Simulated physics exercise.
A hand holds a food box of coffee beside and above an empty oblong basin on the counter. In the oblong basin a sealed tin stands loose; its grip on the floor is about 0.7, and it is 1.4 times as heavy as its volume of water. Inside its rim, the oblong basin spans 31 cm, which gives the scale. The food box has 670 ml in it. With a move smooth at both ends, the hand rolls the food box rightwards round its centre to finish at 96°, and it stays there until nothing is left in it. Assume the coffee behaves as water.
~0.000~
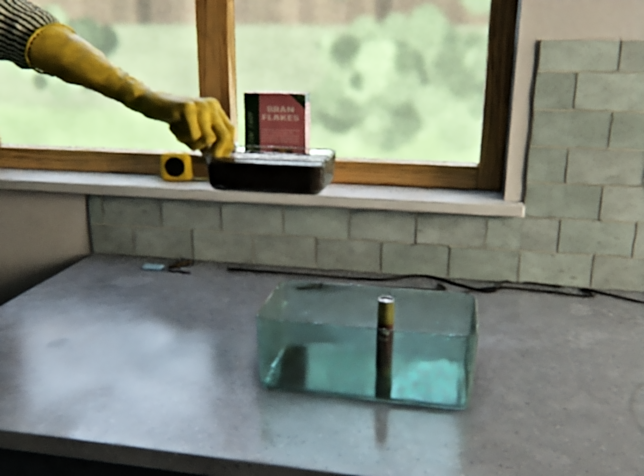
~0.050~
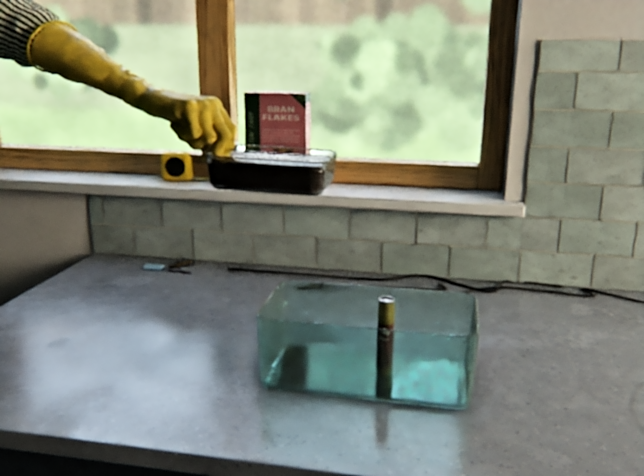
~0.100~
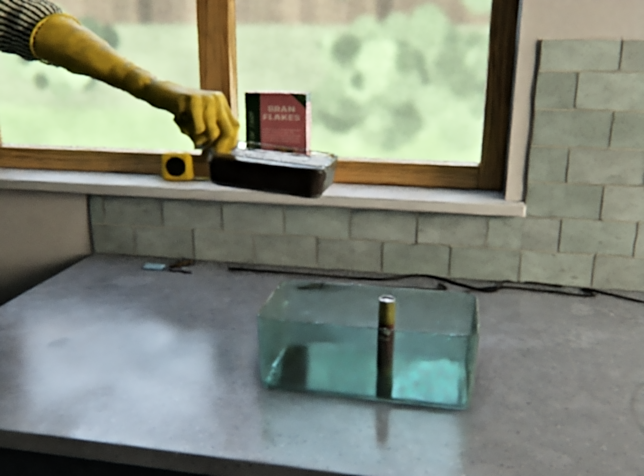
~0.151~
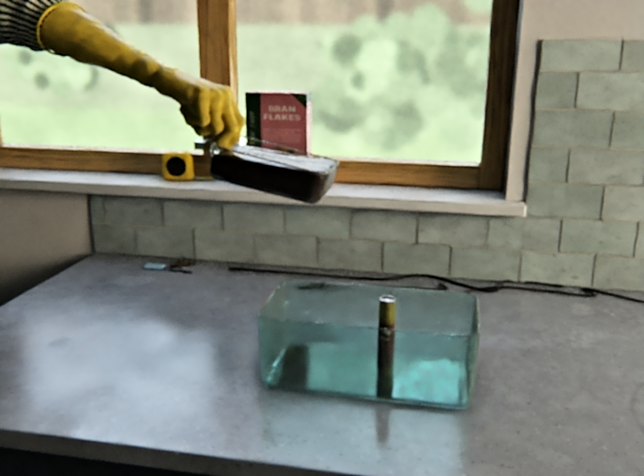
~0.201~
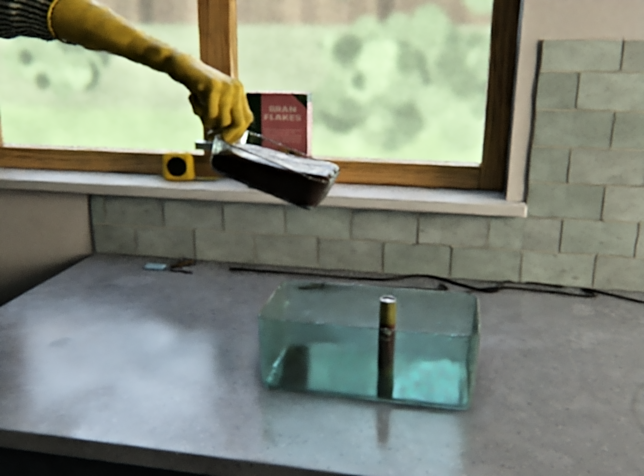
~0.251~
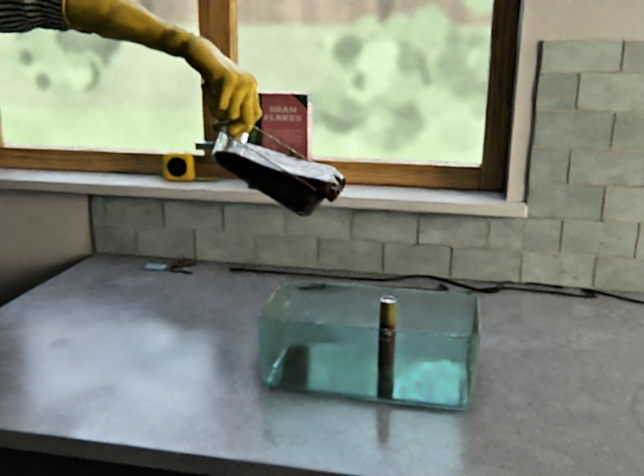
A yellow-gloved hand holds a clear box of dark liquid above and to the left of a glass basin on a grey counter, a tin standing at the basin. Barely moving at first, the hand then rolls the box rightwards, its right end dipping steadily lower until it slants steeply.
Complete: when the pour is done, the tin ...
... has tipped over.
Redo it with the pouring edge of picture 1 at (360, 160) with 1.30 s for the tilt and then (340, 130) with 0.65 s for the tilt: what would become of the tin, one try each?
First it stays on its base; then it stays on its base.
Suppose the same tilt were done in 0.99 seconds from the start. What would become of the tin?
Well, the tin simply holds firm.
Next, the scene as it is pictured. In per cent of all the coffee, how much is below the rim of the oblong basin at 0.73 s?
Around 90 parts in a hundred.
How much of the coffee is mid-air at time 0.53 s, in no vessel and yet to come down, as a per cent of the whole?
Some 60 per cent, I reckon.
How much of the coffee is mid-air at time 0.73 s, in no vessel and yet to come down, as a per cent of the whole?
Near 4 per cent, I'd say.
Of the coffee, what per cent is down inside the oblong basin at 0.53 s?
Roughly 34 percent of it.
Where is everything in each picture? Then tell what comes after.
In the first picture, it leans 0°; its right rim is at (331, 157); the coffee meets the walls at (220, 156) and (329, 161); the oblong basin's rim runs from (269, 299) to (477, 316); the tin's top is at (386, 303).
In the second picture, it leans 1°; its right rim is at (331, 158); the coffee meets the walls at (221, 155) and (329, 161).
In the third picture, it leans 5°; its right rim is at (332, 162); the coffee meets the walls at (222, 153) and (331, 163).
In the fourth picture, it leans 12°; its right rim is at (333, 169); the coffee meets the walls at (223, 151) and (333, 166).
In the fifth picture, it leans 20°; its right rim is at (334, 178); the coffee meets the walls at (225, 148) and (329, 170); 3 per cent is over the edge.
In the sixth picture, it leans 30°; its right rim is at (332, 188); the coffee meets the walls at (225, 147) and (317, 172); 10 per cent is over the edge.
By 0.53 s the tilt is 86° and 5 per cent is still to pour; the tin stands where it began.
By 0.73 s the tilt is 96° and 0 per cent is still to pour; the tin leans 25°.
By 0.94 s the tilt is 96° and 0 per cent is still to pour; the tin lies on its side.
By 1.17 s the tilt is 96° and 0 per cent is still to pour; the tin lies on its side.
At rest the tin lies on its side.
